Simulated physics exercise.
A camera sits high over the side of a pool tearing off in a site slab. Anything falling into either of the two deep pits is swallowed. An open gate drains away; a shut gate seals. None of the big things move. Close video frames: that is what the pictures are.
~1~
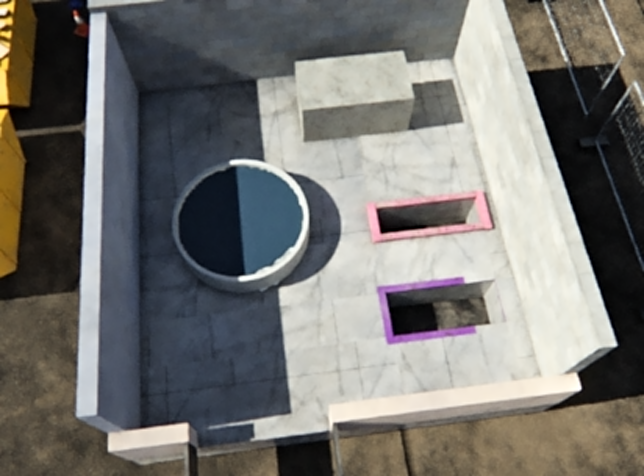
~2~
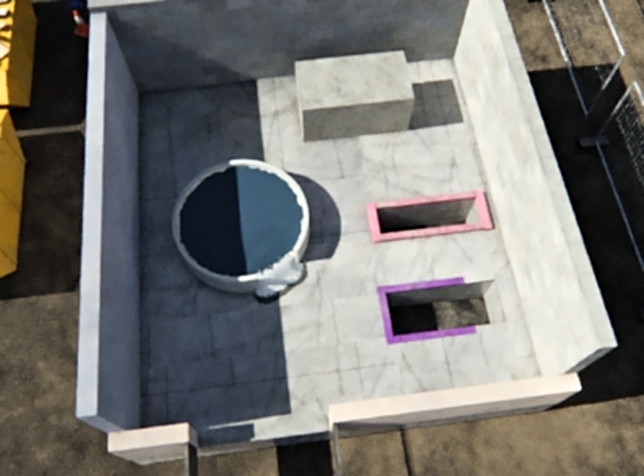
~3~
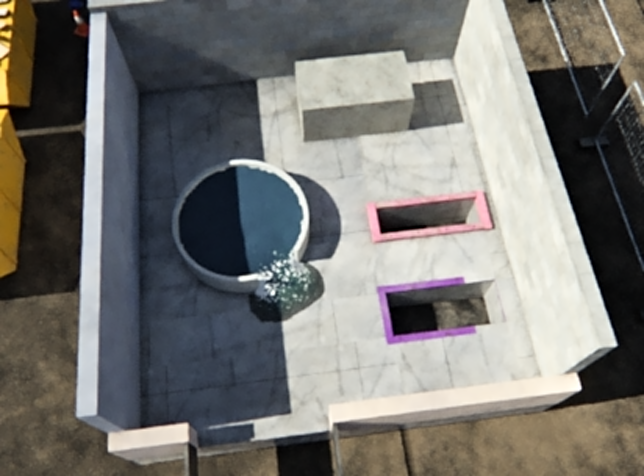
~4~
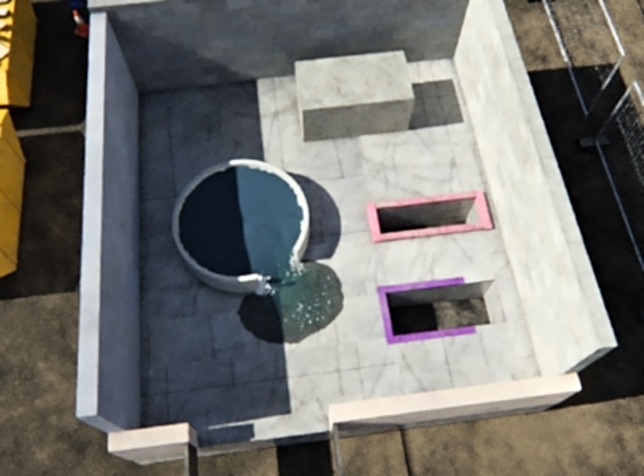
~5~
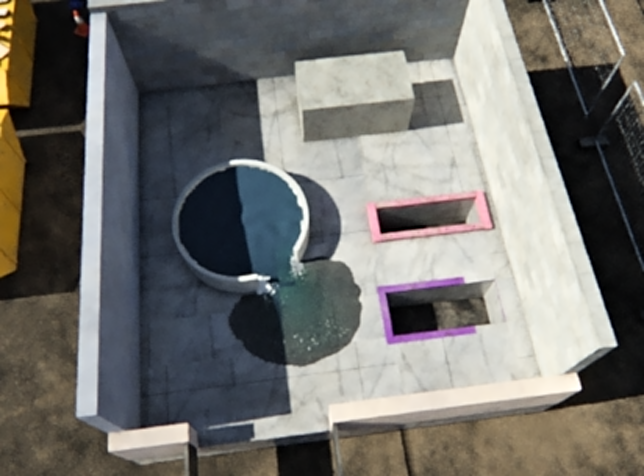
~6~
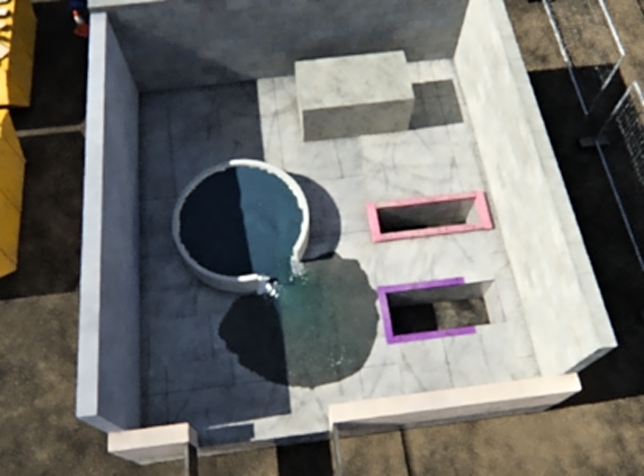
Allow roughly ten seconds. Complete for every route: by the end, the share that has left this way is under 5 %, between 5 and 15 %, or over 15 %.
By the end, the share via the gate is over 15 %; the share via the pink pit is under 5 %; the share via the purple pit is over 15 %.
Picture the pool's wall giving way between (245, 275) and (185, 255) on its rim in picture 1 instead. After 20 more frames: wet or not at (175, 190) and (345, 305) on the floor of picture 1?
Well, the first place ends up drenched, and the second one left untouched.
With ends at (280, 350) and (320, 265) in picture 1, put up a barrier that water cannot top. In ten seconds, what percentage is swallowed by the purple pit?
Share for the purple pit - 2 percent.
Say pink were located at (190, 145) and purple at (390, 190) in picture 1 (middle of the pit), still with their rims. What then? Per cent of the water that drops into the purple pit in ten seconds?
Purple: About 10 %.
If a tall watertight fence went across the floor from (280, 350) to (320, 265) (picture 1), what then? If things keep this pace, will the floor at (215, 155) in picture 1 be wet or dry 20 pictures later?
Waterless.
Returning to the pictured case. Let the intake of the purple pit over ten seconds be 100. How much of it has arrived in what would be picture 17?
Roughly 10 per cent.
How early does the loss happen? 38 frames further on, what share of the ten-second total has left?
I get 65 percent.
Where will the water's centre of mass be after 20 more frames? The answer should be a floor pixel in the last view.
My guess is about (291, 272).
A moment on, water covers 20 % of the floor; the gate 1 %, the pink pit 0 %, the purple pit 1 %.
Next, water covers 25 % of the floor; the gate 5 %, the pink pit 0 %, the purple pit 3 %.
Then, water covers 25 % of the floor; the gate 11 %, the pink pit 0 %, the purple pit 7 %.
Later, water covers 30 % of the floor; the gate 19 %, the pink pit 0 %, the purple pit 17 %.
In the end, water covers 30 % of the floor; the gate 27 %, the pink pit 0 %, the purple pit 29 %.
